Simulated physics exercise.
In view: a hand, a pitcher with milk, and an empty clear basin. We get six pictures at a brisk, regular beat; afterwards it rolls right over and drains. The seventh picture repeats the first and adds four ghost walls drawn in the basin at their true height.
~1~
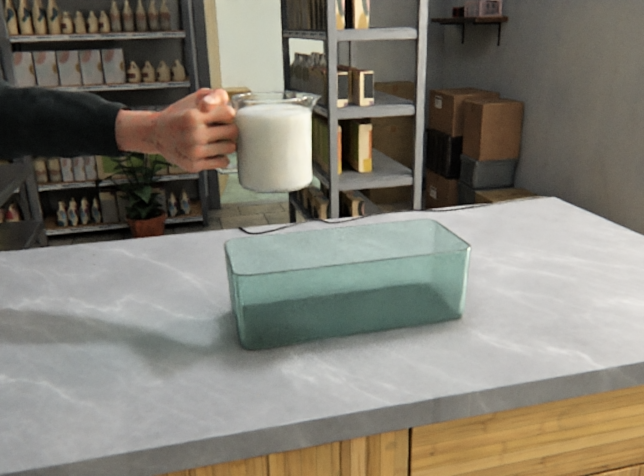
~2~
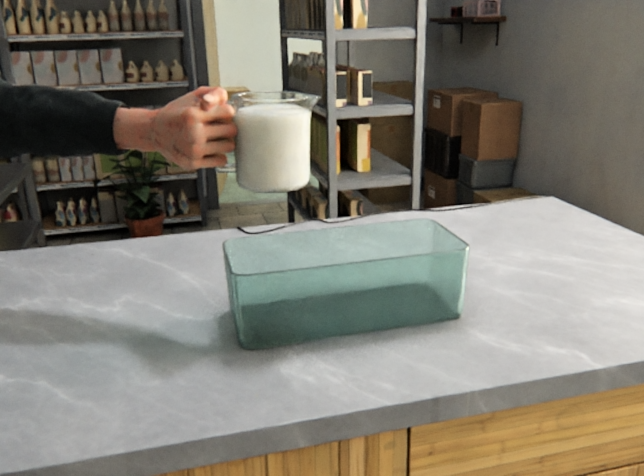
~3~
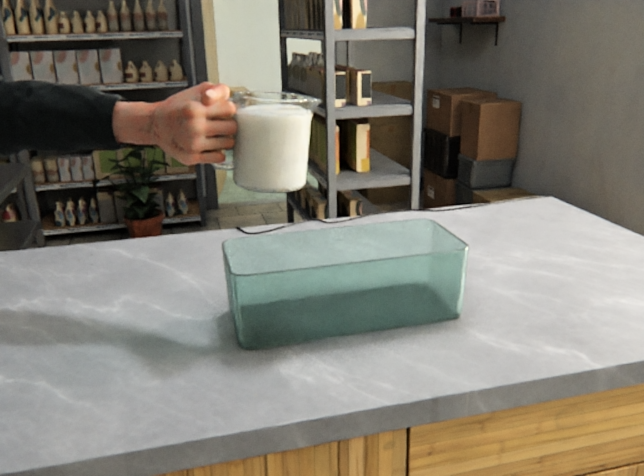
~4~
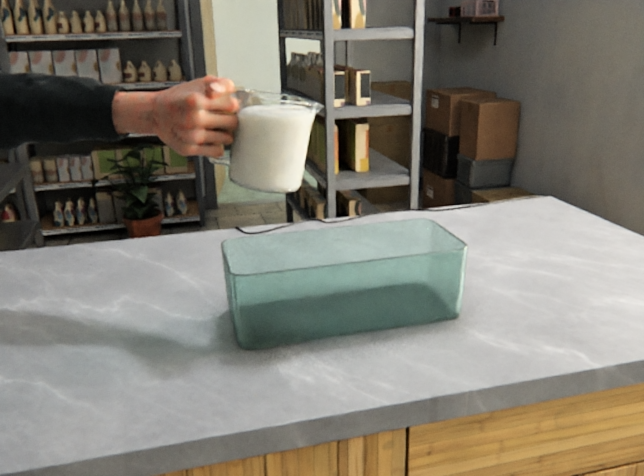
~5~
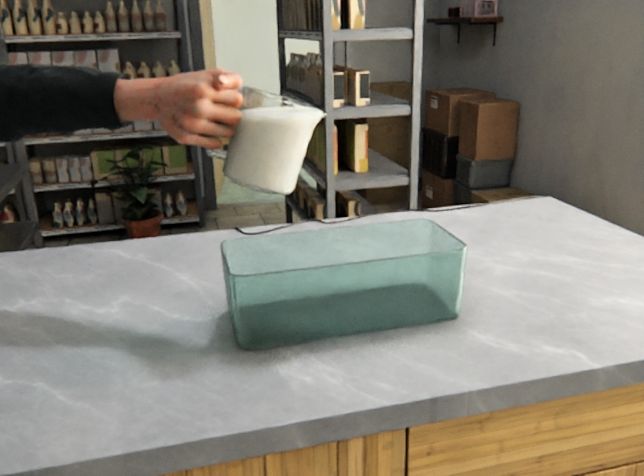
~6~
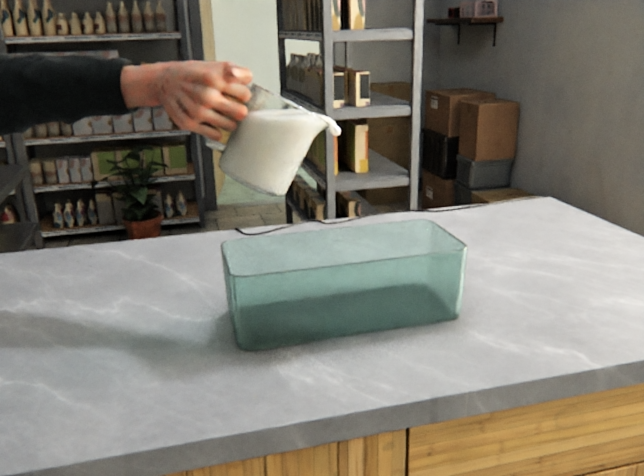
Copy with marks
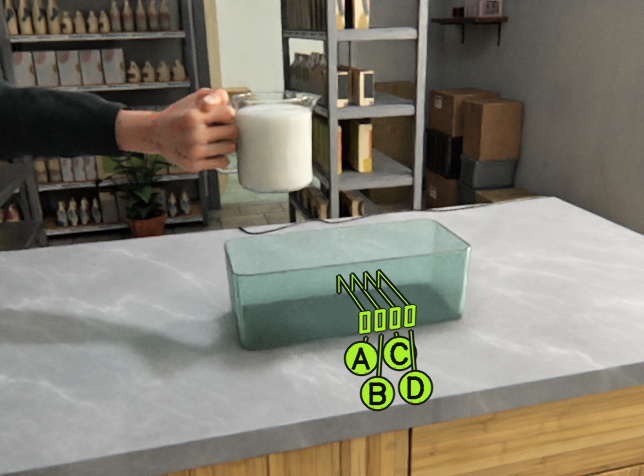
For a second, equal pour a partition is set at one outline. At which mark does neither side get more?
C works best here.
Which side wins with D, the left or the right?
The left one.
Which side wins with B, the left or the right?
More ends on the right.
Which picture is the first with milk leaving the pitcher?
Picture 6.
In lime, A at (366, 337); B at (381, 335); C at (396, 333); D at (410, 330).
For slot A, about 13 % ends left of the wall and 86 % right of it.
For slot B, about 32 % ends left of the wall and 67 % right of it.
For slot C, about 48 % ends left of the wall and 50 % right of it.
For slot D, about 80 % ends left of the wall and 18 % right of it; 3 % is lost outside.
